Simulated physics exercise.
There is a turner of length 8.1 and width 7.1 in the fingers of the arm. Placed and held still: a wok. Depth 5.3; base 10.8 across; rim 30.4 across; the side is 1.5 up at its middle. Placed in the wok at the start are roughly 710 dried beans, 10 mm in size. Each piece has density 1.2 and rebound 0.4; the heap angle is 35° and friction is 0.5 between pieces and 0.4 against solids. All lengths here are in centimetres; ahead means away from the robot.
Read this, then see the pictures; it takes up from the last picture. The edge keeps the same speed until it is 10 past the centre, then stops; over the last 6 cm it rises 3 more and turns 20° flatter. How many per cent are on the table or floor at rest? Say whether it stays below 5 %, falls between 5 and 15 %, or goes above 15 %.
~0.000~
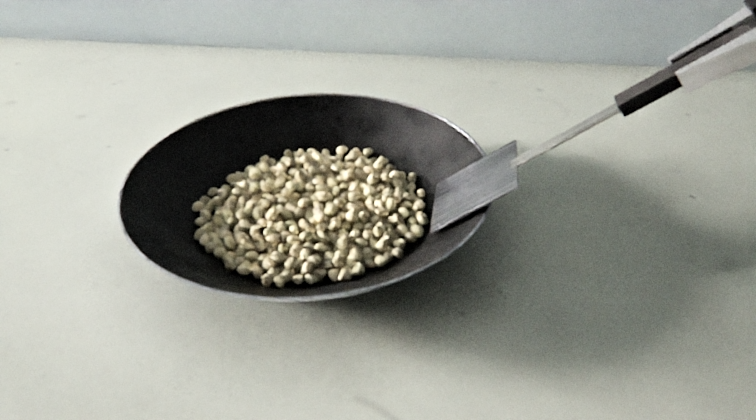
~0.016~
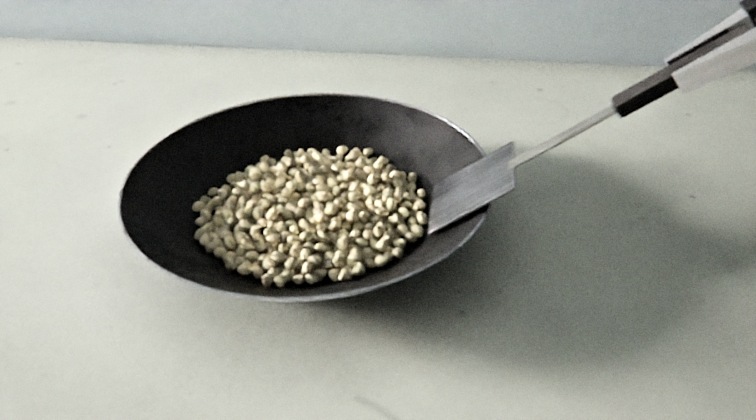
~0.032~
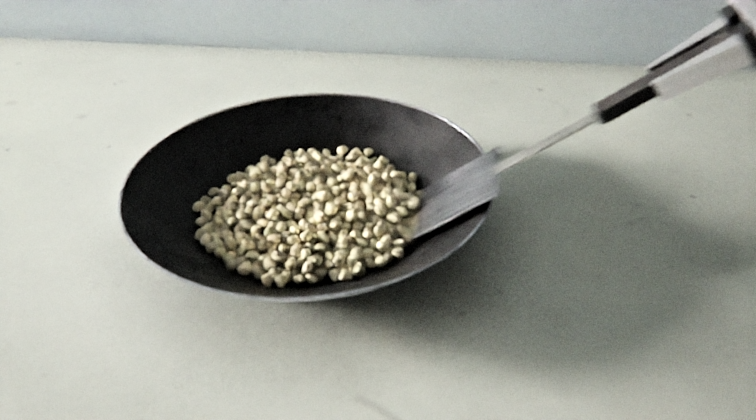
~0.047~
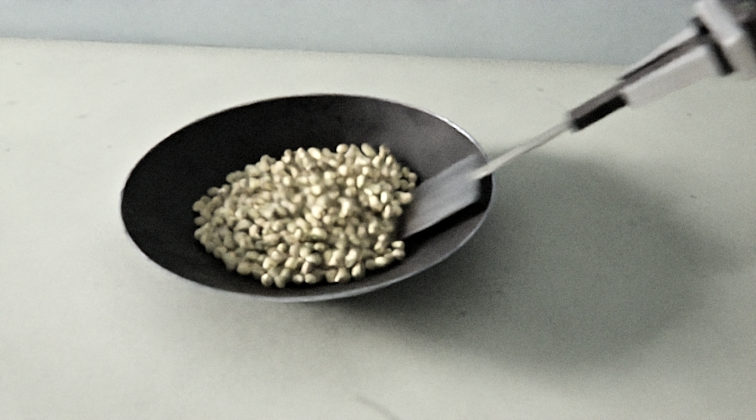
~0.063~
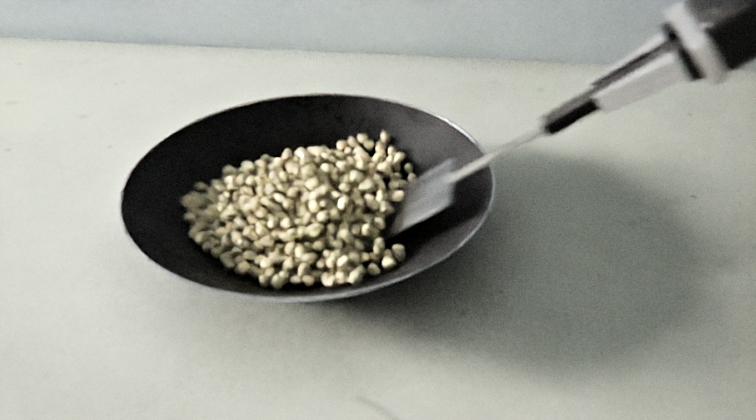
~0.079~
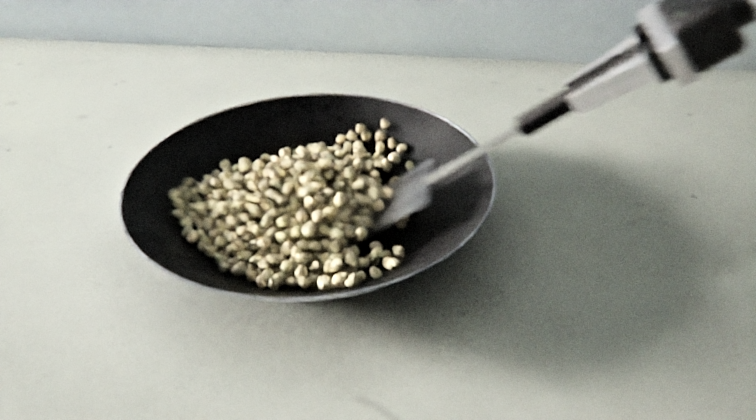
It goes above 15 %.
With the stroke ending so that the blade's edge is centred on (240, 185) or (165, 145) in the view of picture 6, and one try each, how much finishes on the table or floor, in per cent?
I'd say roughly 5 per cent, then roughly 35 per cent.
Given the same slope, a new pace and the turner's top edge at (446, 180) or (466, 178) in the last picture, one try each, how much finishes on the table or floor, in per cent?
Roughly 20 and 15 percent.
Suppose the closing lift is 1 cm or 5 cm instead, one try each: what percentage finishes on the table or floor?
You'd get some 25 per cent with the first setting and some 25 per cent with the second.
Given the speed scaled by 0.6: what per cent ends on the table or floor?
I'd put it at about 15 per cent.
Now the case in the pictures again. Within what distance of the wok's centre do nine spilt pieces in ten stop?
I'd estimate close to 45 centimetres.
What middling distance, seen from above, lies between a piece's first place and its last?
Some 6 centimetres.
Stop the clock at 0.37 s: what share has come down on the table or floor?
Roughly 15 percent of it.
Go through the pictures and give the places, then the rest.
Turner top edge at (517, 162), sloping 38°; upper third of the load around (312, 200), from x 200 to 425, top at y 150; 714 in the wok, in the first frame.
Turner top edge at (515, 164), sloping 38°; upper third of the load around (312, 199), from x 200 to 425, top at y 150, in the second frame.
Turner top edge at (499, 169), sloping 38°; upper third of the load around (313, 199), from x 200 to 420, top at y 150, in the third frame.
Turner top edge at (476, 176), sloping 38°; upper third of the load around (311, 198), from x 200 to 415, top at y 150, in the fourth frame.
Turner top edge at (452, 180), sloping 38°; upper third of the load around (306, 192), from x 190 to 410, top at y 135, in the fifth frame.
Turner top edge at (430, 180), sloping 38°; upper third of the load around (300, 191), from x 175 to 410, top at y 125; 714 in the wok, in the sixth frame.
By 0.12 s, sloping 38°, highest piece 6 above the table; 714 in the wok.
By 0.16 s, sloping 33°, highest piece 7 above the table; 714 in the wok.
By 0.37 s, sloping 18°, highest piece 15 above the table; 529 in the wok, 99 on the table or floor, 86 on the blade or in flight.
By 1.42 s, sloping 18°, highest piece 6 above the table; 529 in the wok, 185 on the table or floor.
Final count, 529 in the wok, 185 on the table or floor. That is 26 % on the table or floor.
